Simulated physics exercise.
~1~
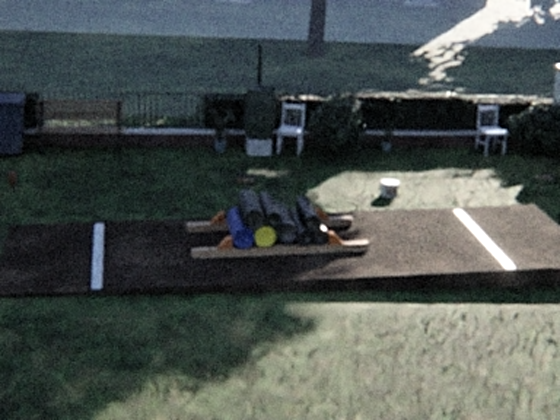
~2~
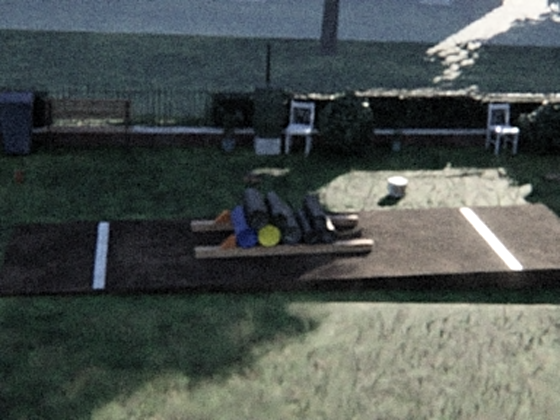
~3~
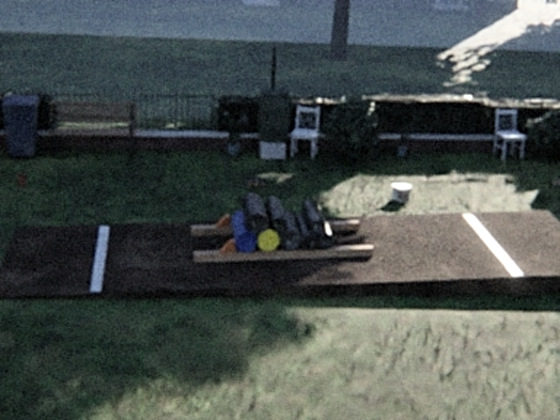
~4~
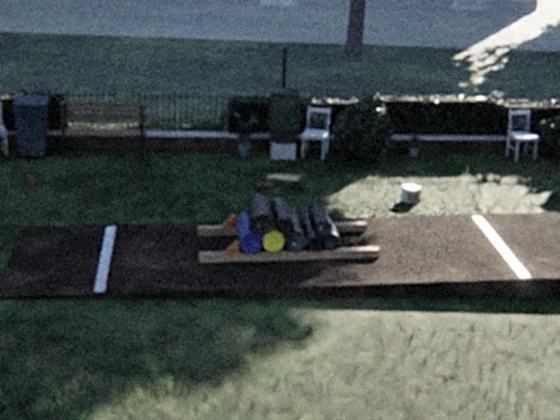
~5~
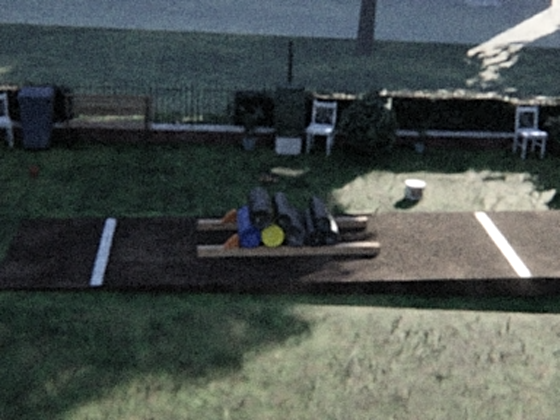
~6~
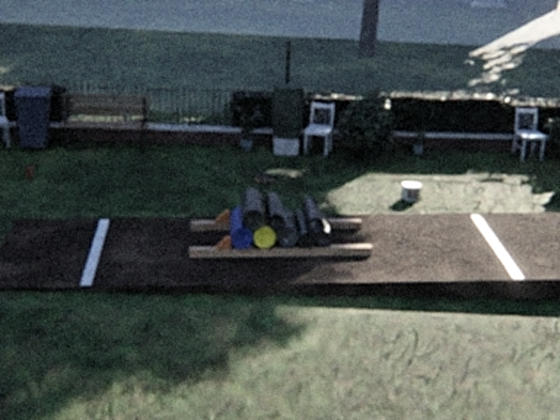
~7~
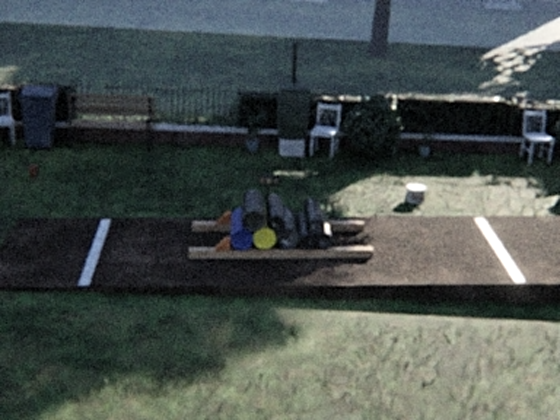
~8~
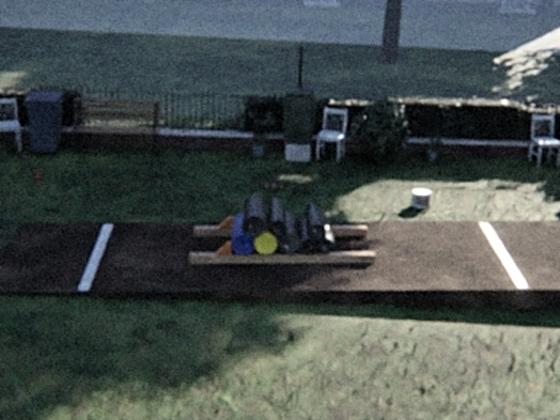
The view drifted slowly sideways around a pile of dark cylinders, one blue and one yellow among them, resting on wooden beams across a dark strip between two white lines; nothing rolled, and the whole pile was still sitting there at the end.
